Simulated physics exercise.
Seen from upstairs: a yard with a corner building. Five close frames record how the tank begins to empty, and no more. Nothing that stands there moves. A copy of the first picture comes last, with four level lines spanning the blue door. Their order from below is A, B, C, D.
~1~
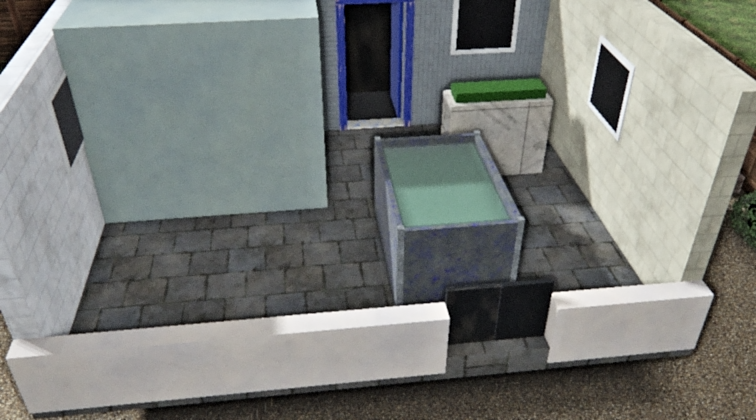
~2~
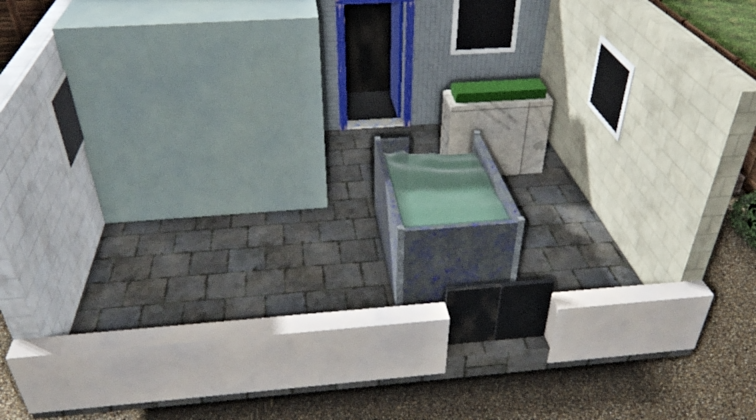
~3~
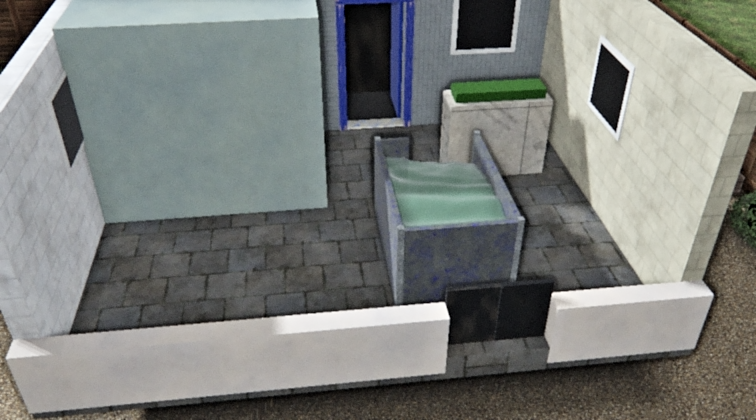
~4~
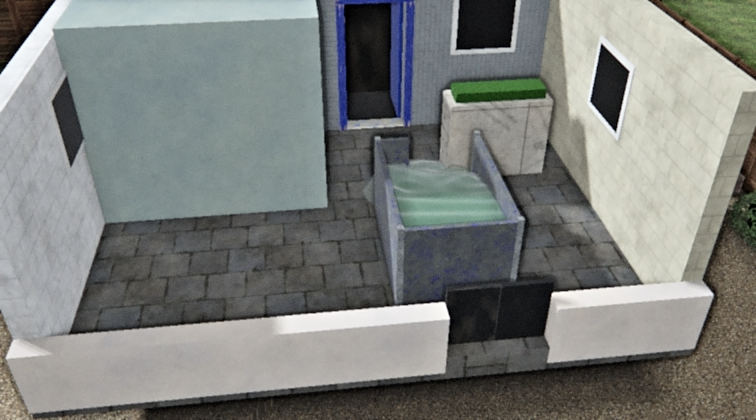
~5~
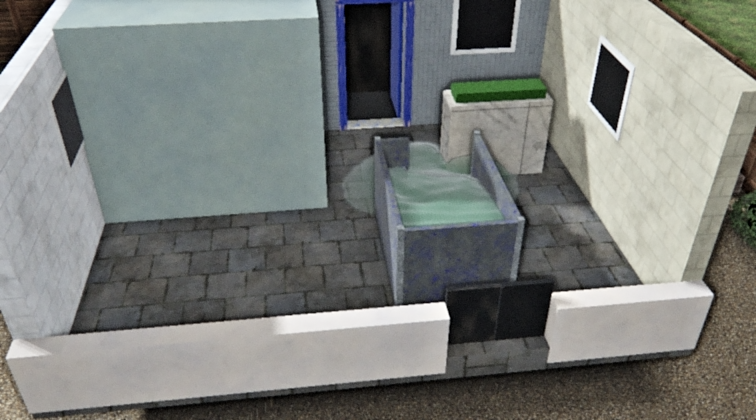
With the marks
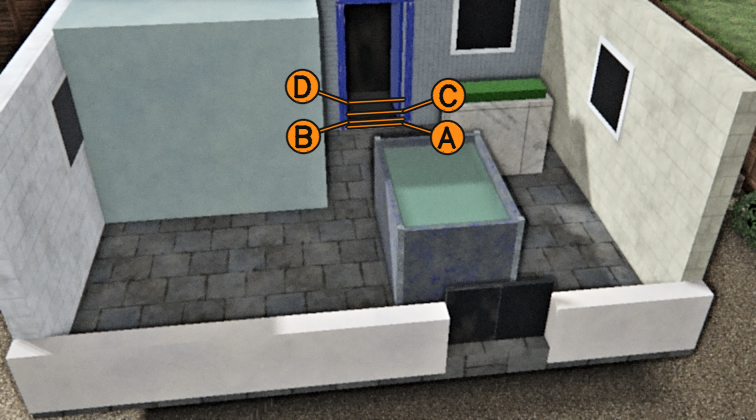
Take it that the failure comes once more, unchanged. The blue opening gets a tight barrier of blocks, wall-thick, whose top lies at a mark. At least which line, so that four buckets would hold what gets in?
Take D.
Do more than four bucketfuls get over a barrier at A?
Yes.
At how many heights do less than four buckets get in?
One of them.
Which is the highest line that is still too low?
C.
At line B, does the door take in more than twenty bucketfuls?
Yes, clearly.
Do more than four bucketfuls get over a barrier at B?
Yes, that goes wrong.
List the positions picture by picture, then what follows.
The first frame shows water in the tank at rest, its middle at (443, 183); foot of the blue doorway at (375, 127); shut gate at (498, 294).
In the second frame, water covers 1 % of the ground, its front hidden from here.
In the third frame, water covers 3 % of the ground, its front hidden from here.
In the fourth frame, water covers 7 % of the ground, its front hidden from here.
In the fifth frame, 13 % of the ground under water, visible out to (415, 143).
In orange, A at (375, 125); B at (375, 120); C at (375, 112); D at (375, 101); from the bottom up A, B, C, D.
With A, dozens of bucketfuls pour in.
With B, dozens of bucketfuls pour in.
With C, some 15 bucketfuls get in.
With D, a bucket or two gets in.
